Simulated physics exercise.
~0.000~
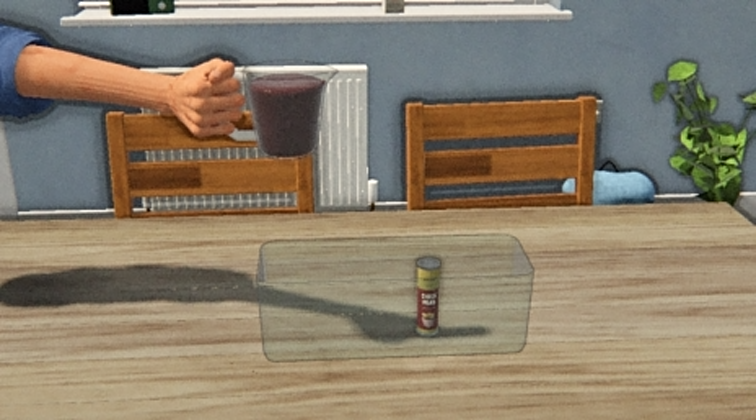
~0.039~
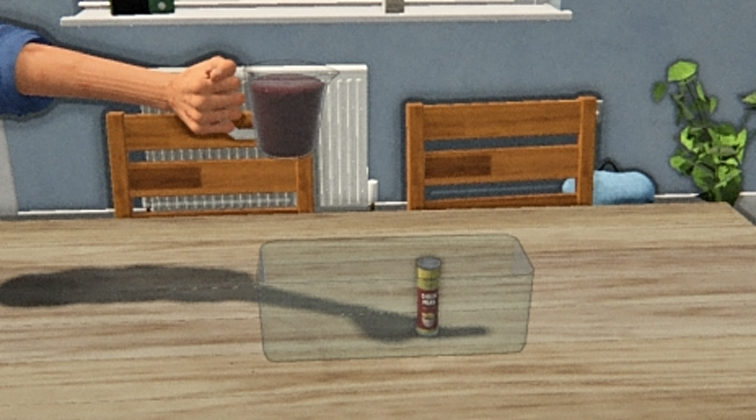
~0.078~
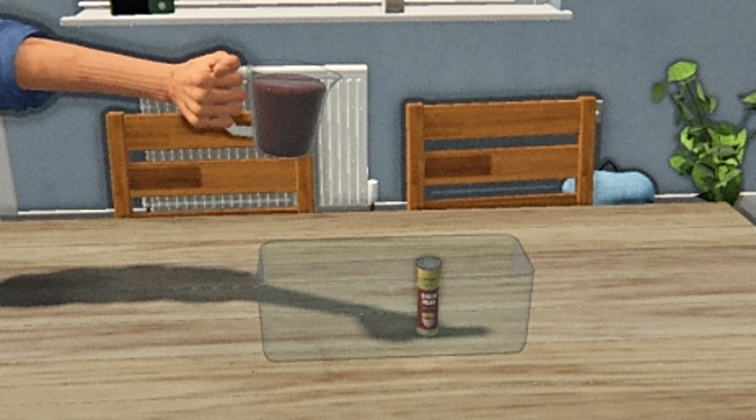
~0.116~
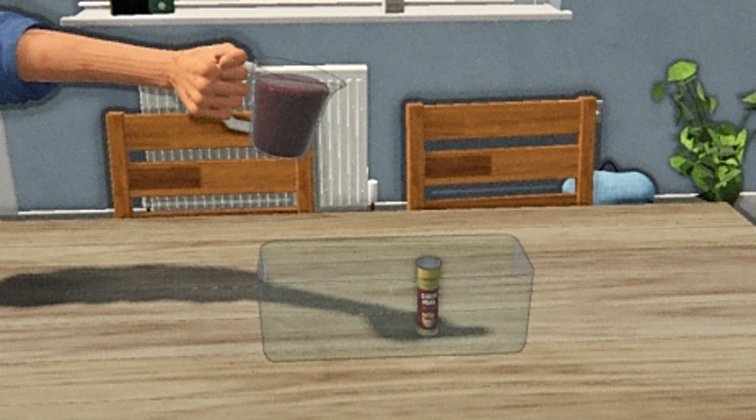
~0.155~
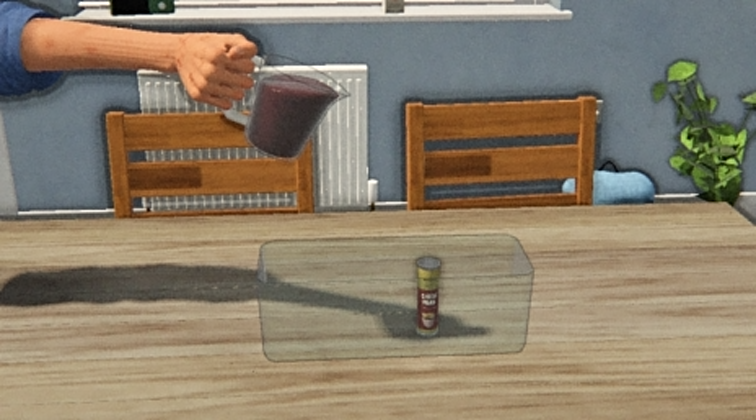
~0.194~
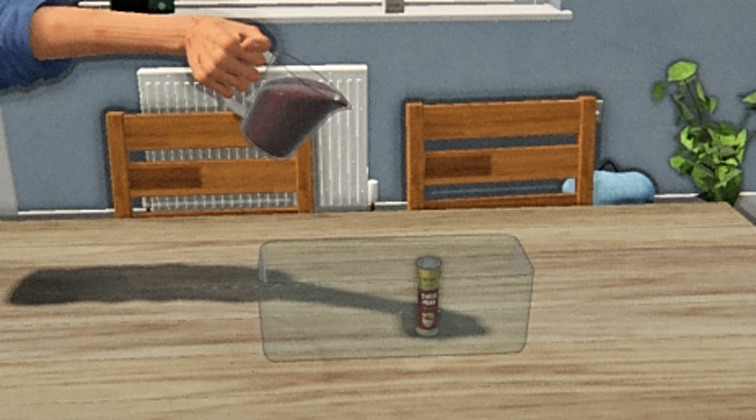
A hand tilts a jug of dark liquid rightward above a clear basin holding a tin.
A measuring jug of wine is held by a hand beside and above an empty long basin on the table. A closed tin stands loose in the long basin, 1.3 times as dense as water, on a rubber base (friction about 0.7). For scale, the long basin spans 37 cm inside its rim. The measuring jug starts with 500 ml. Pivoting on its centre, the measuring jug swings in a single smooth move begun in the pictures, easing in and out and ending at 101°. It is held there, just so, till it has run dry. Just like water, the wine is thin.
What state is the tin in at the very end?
The tin is on its side.
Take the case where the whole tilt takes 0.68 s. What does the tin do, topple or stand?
Outcome - the tin remains standing.
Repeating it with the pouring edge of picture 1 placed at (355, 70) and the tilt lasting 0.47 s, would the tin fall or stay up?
Result: Tin tipped over.
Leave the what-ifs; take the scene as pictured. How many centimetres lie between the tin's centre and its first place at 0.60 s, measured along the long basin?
Reading: Roughly 2 cm.
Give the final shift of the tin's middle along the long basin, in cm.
All told, the tin's centre has moved close to 7.5 cm.
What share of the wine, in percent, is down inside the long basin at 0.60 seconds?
Close to 64 in a hundred.
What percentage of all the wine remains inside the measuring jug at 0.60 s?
Close to 10 in a hundred.
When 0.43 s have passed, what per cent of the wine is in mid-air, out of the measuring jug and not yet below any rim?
Near 46 per cent at that time.
By 0.43 s the tilt is 98° and 45 per cent is still to pour; the tin stands where it began.
By 0.60 s the tilt is 101° and 10 per cent is still to pour; the tin leans 10°.
By 0.78 s the tilt is 101° and 1 per cent is still to pour; the tin leans 43°.
By 0.98 s the tilt is 101° and 0 per cent is still to pour; the tin lies on its side.
At rest the tin lies on its side.
